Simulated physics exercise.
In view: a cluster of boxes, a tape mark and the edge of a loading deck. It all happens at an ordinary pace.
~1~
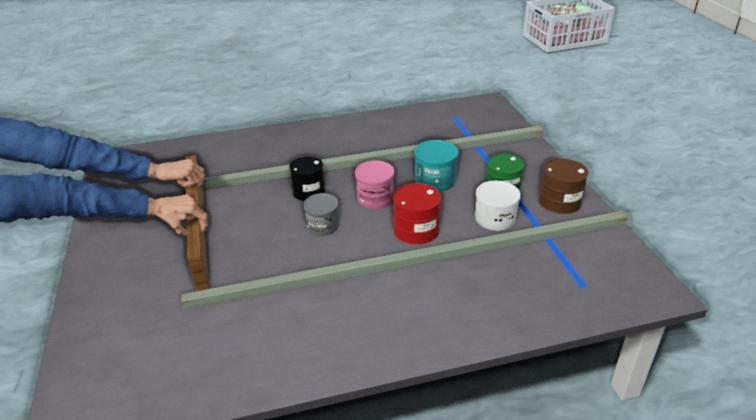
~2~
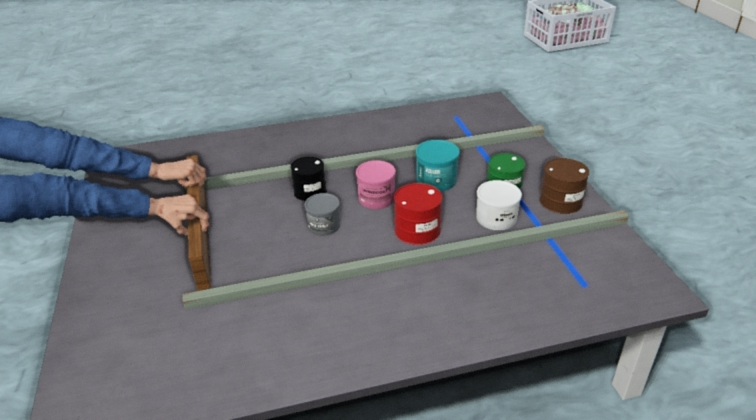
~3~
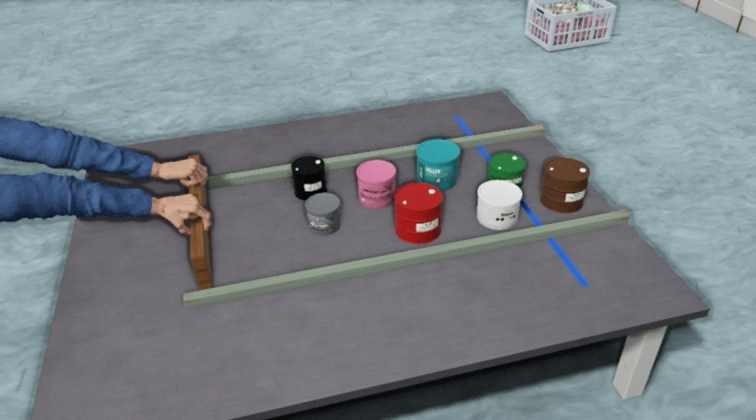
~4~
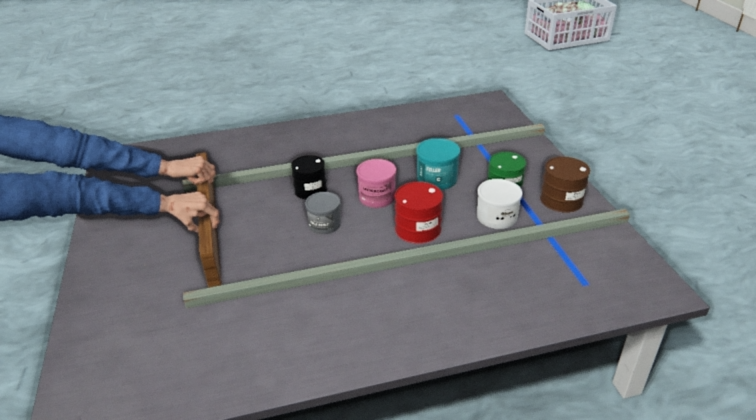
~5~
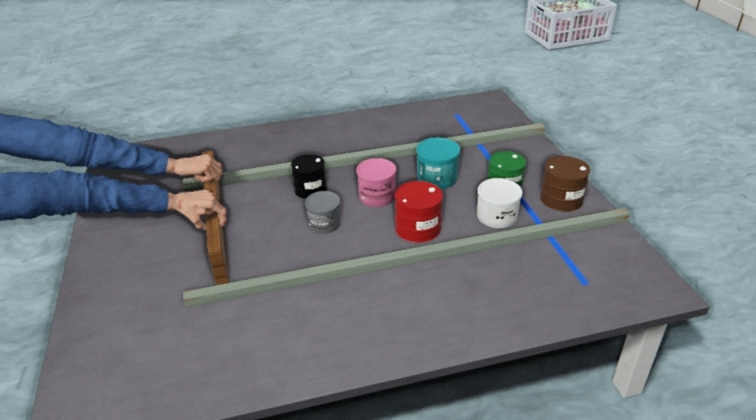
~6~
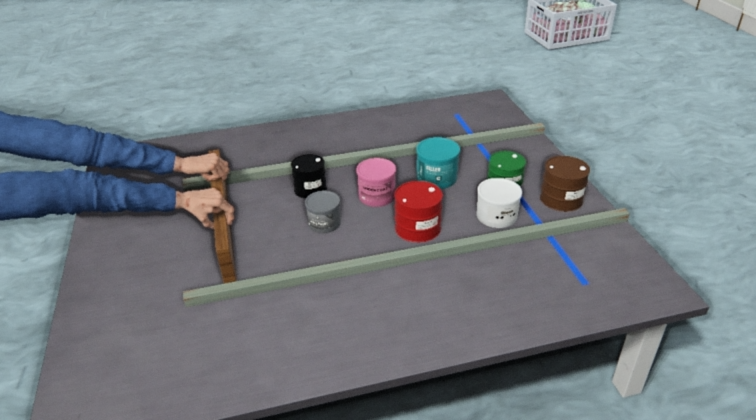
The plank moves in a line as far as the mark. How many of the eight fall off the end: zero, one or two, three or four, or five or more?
As it turns out, the number that fall off is one or two.
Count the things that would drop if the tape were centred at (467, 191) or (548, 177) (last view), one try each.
Down on the ground: 0 and 4.
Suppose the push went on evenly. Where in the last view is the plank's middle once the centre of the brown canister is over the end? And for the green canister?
About (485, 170), and (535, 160) for the other.
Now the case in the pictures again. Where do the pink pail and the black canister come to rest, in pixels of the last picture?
The pink pail at (516, 154), the black canister at (500, 138).
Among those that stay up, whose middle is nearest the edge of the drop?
Foremost is the white pail.
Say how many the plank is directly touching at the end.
It touches 4.
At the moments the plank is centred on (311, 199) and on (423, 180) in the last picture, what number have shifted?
The counts are 2 and 6.
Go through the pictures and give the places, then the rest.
In the first picture, brown canister (563, 186); green canister (505, 173); white pail (497, 206); plank (197, 220); tape (507, 186).
In the second picture, green canister (506, 173); pink pail (376, 185).
In the third picture, white pail (498, 205); plank (200, 219).
In the fourth picture, brown canister (565, 184); black canister (309, 177).
In the fifth picture, green canister (506, 170); turquoise pail (438, 164).
In the sixth picture, brown canister (564, 183); green canister (506, 170); white pail (498, 203); plank (222, 214); tape (509, 183).
Early on, none off yet; brown canister at rest near (564, 183); green canister at rest near (506, 170); white pail at rest near (498, 203).
Finally, the number that fall off is one or two; lost, brown canister.
